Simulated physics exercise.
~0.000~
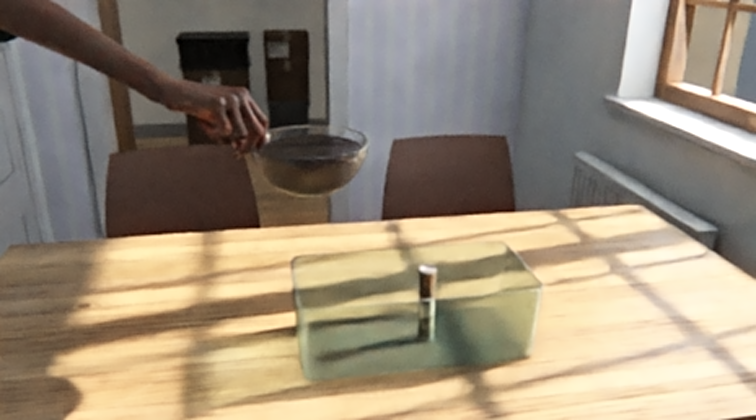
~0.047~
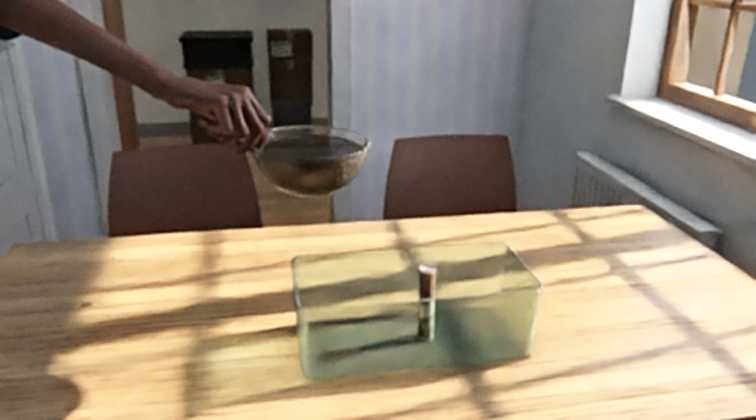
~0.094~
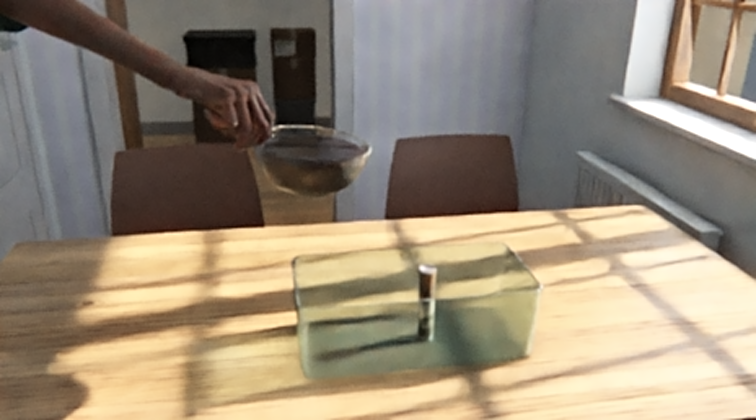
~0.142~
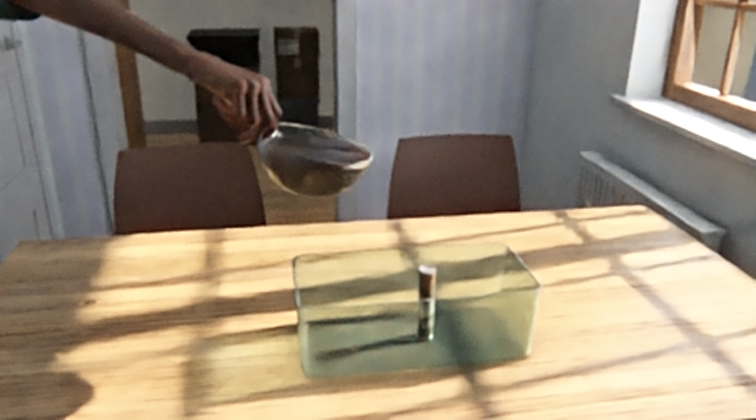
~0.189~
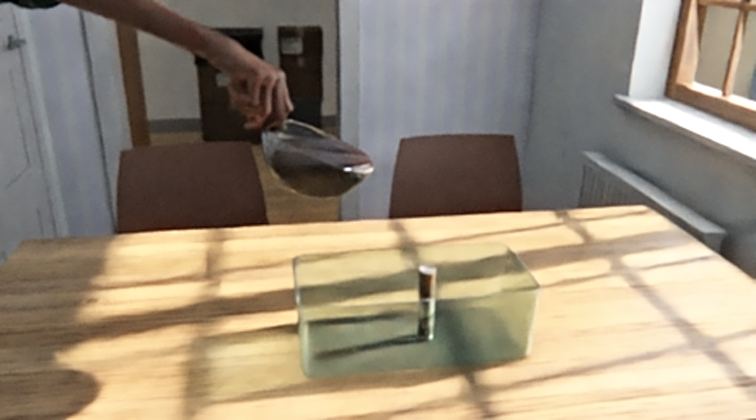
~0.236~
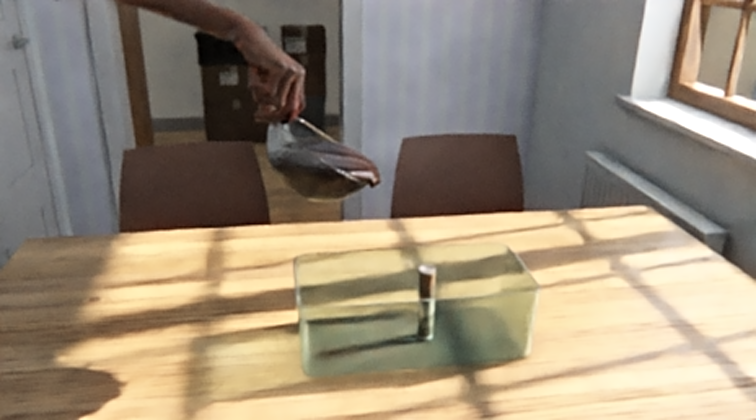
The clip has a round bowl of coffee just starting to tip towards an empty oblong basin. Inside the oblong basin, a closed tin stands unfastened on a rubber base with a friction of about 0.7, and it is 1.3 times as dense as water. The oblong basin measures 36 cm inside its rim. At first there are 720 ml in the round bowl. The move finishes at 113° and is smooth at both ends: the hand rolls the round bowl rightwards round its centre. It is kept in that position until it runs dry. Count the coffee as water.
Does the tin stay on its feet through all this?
No, it overturns.
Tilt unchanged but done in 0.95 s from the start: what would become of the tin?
Well, the tin simply holds firm.
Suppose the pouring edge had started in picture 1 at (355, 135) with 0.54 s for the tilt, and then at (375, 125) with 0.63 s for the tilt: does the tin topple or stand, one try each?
Trial 1 - tin stays standing; trial 2 - tin tips.
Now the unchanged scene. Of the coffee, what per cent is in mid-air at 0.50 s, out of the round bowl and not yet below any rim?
At that moment, about 42 percent.
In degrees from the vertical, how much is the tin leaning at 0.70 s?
About 10 degrees from upright.
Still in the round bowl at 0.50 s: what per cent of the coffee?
3 %.
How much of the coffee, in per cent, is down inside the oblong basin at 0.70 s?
That comes to about 98 percent.
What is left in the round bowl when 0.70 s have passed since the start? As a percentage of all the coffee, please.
Share remaining: Approx. 0 %.
After 0.50 s the tilt is 103° and 3 per cent is still to pour; the tin stands where it began.
After 0.70 s the tilt is 113° and 0 per cent is still to pour; the tin leans 11°.
After 0.90 s the tilt is 113° and 0 per cent is still to pour; the tin leans 41°.
After 1.12 s the tilt is 113° and 0 per cent is still to pour; the tin lies on its side.
In the end the tin lies on its side.
